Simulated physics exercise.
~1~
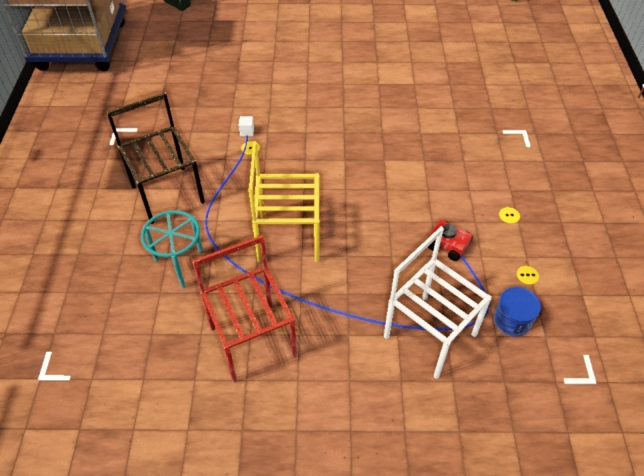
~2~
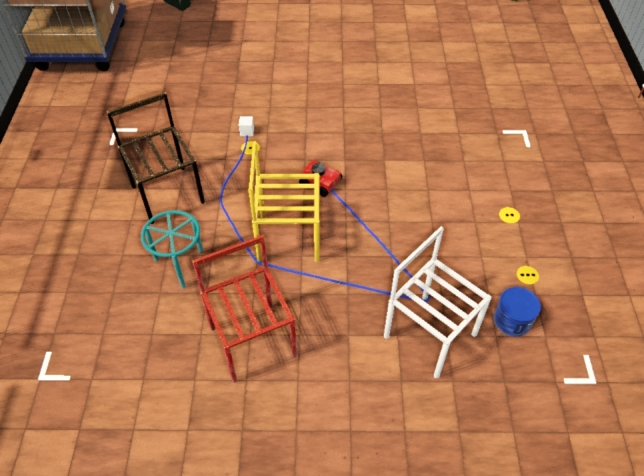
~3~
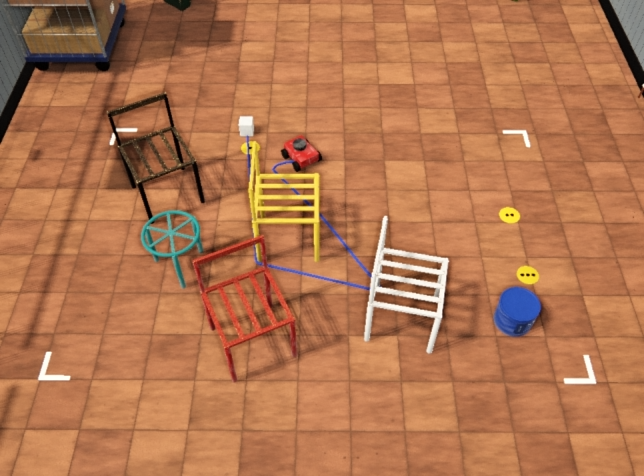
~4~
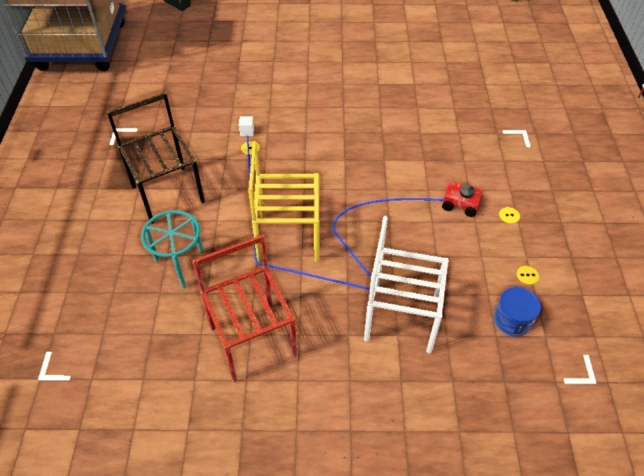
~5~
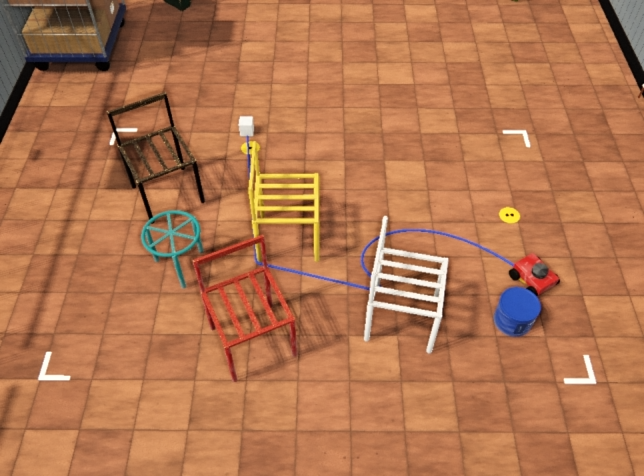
In this clip, a red cart trailing a blue lead among small chairs, a teal stool and a blue bucket moves left toward the yellow chair, and the white chair shifts left and turns; the cart then goes right, ending just above the bucket with the lead still trailing.
